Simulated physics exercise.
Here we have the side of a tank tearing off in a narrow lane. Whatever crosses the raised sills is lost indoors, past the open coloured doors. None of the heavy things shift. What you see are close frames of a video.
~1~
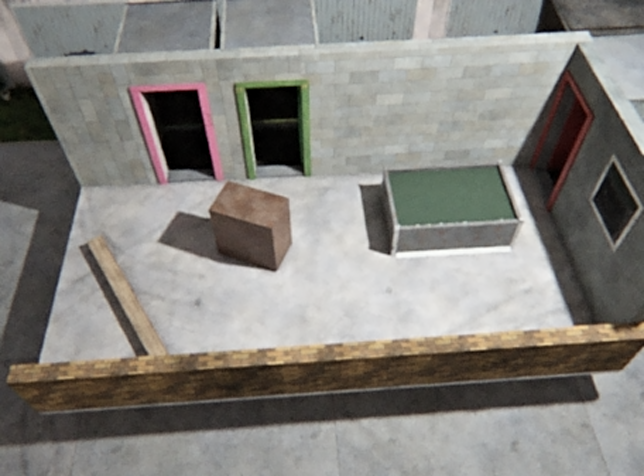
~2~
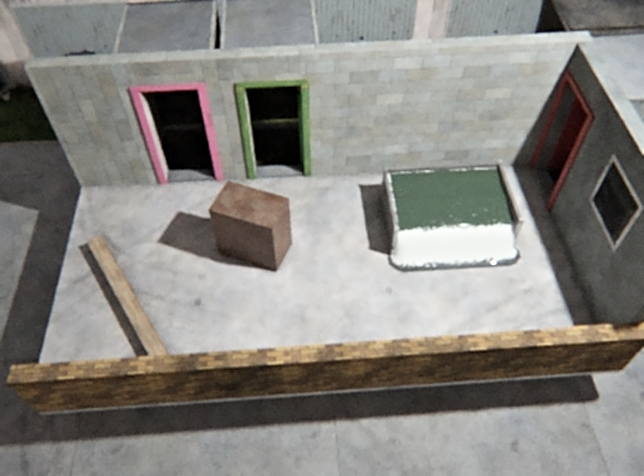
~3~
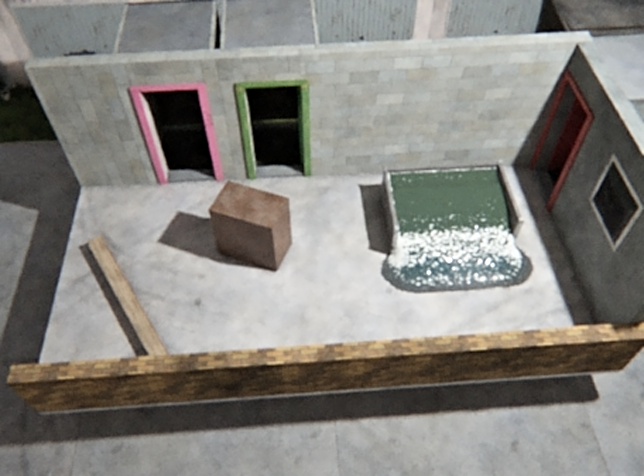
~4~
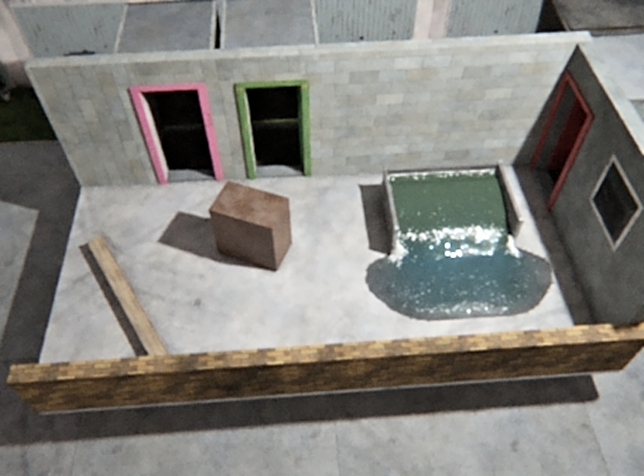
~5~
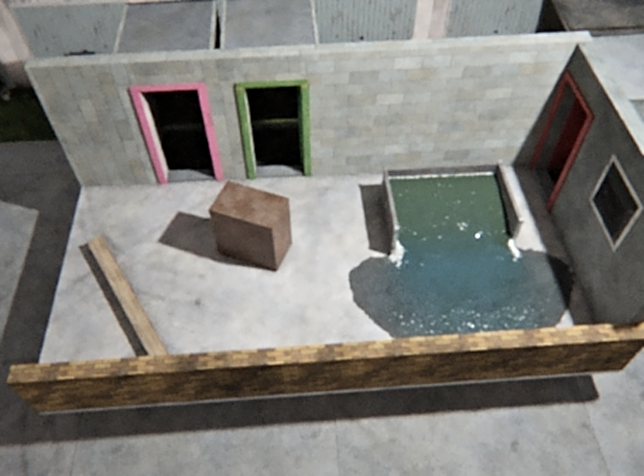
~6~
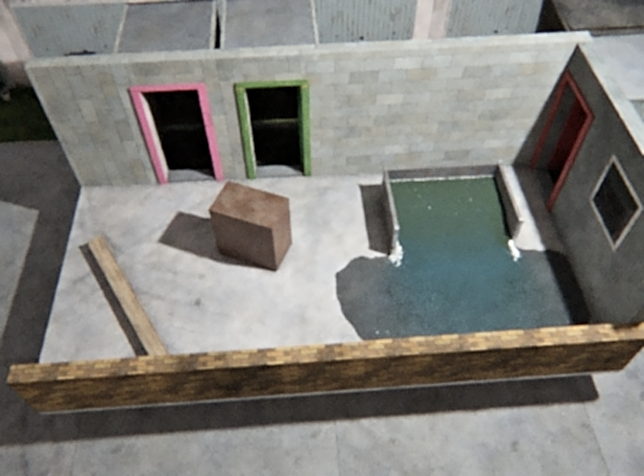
Water sits still in an open tank at the right of a walled, grey-floored lane, then pours out through its torn front side in a white, foamy sheet. It spreads forward and sideways across the floor as a dark blue-green pool, reaching the low brick wall while the foam thins away.
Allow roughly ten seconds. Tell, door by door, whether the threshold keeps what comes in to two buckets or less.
My prediction: The pink door does not surpass two buckets; the green door does not surpass two buckets; the red door surpasses two buckets.
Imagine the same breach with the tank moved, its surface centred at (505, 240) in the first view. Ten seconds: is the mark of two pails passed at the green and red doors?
I'd say green stays within the threshold while red stays within the threshold.
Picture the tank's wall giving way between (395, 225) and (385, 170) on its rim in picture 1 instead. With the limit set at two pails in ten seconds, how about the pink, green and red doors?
At the doors, pink crosses the line, green crosses the line and red never reaches it.
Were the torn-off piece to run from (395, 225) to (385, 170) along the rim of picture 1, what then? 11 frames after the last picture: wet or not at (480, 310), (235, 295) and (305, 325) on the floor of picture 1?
Bone-dry, submerged, submerged.
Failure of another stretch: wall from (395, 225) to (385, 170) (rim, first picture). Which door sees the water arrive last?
It's the one in red.
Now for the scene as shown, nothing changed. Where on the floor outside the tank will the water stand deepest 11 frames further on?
About at (599, 349).
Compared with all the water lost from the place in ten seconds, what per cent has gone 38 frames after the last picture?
Close to 45 out of every hundred.
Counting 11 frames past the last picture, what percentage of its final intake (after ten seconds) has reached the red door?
It works out at roughly 0 percent of the ten-second total.
A moment on, water covers 25 % of the floor; the pink door not reached, the green door not reached, the red door not reached.
Next, water covers 30 % of the floor; the pink door not reached, the green door not reached, the red door not reached.
Then, water covers 55 % of the floor; the pink door not reached, the green door not reached, the red door wet at the sill, nothing in.
Later, water covers 80 % of the floor; the pink door wet at the sill, nothing in, the green door wet at the sill, nothing in, the red door over two buckets in.
In the end, water covers 85 % of the floor; the pink door under two buckets in, the green door under two buckets in, the red door over two buckets in.
